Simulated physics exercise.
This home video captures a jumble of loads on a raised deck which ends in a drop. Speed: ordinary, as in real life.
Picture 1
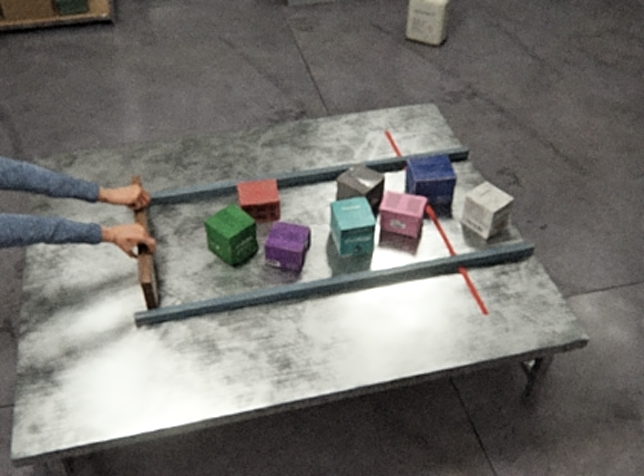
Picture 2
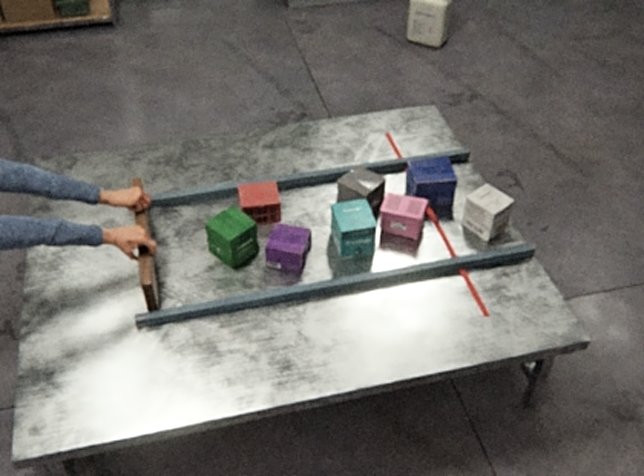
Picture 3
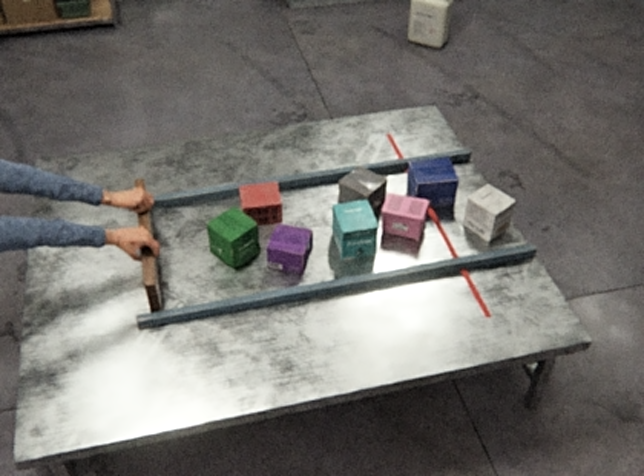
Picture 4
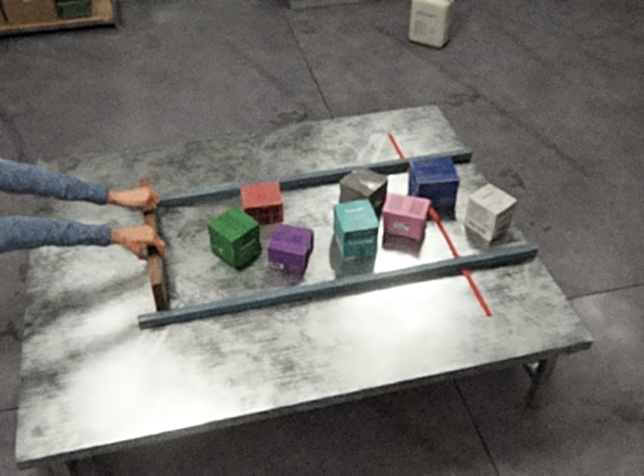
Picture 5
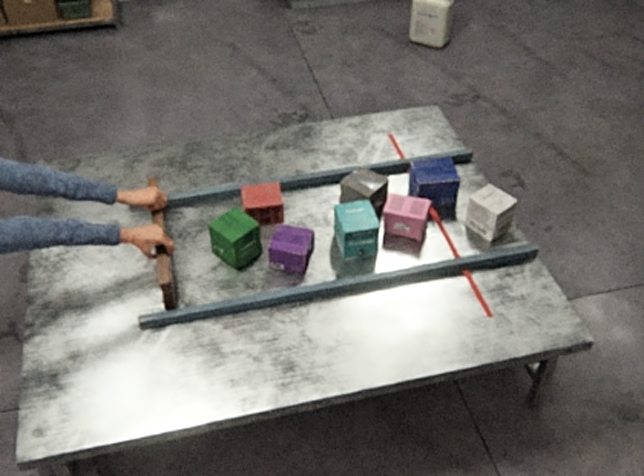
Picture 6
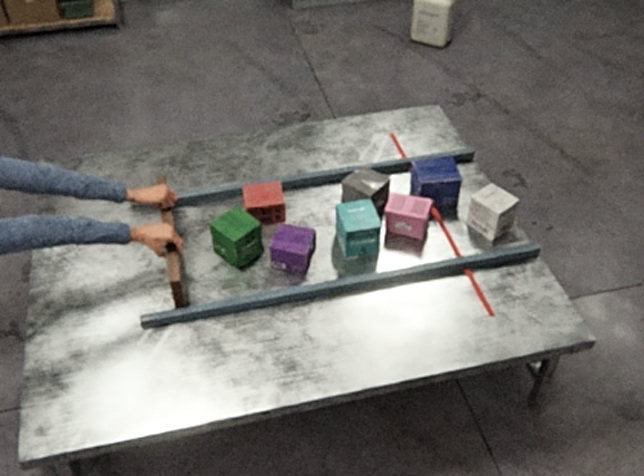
Two hands slide a wooden plank slightly right between two rails, while the colored boxes stay still.
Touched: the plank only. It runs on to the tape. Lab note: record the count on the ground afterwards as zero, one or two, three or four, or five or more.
Count on ground: Three or four.
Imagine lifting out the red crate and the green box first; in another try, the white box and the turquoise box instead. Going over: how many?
In the first try 2, in the other 1.
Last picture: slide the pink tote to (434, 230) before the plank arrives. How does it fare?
Put there, it simply leaves the top.
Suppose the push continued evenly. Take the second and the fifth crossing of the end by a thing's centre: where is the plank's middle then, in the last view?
The middle is near (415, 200) first and near (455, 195) after.
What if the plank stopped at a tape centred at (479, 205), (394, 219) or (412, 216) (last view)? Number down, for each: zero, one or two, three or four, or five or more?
Well, it comes out as five or more, one to two and either one or two, in that order.
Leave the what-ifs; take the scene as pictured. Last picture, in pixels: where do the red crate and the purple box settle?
Final positions: Near (439, 175); near (475, 237).
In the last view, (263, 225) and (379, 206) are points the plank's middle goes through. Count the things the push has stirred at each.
The count is 3 at the first point and 8 at the second.
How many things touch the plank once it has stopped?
The count is 3.
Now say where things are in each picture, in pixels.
In the first picture, white box (487, 210); blue parcel (430, 180); pink tote (402, 214); plank (144, 241); tape (430, 210).
In the second picture, blue parcel (430, 182); grey box (361, 192).
In the third picture, pink tote (404, 217); purple box (290, 248).
In the fourth picture, white box (490, 212); green box (235, 238).
In the fifth picture, blue parcel (433, 183); turquoise box (356, 230).
In the sixth picture, white box (492, 212); blue parcel (435, 182); pink tote (408, 216); plank (171, 240); tape (435, 212).
Early on, none off yet; white box at rest near (492, 212); blue parcel at rest near (435, 182); pink tote at rest near (408, 216).
A while later, none off yet; white box at rest near (492, 212); blue parcel travelled a little near (441, 181); pink tote travelled about its own width near (444, 209).
Finally, the number that fall off is three or four; lost, pink tote, blue parcel and white box.
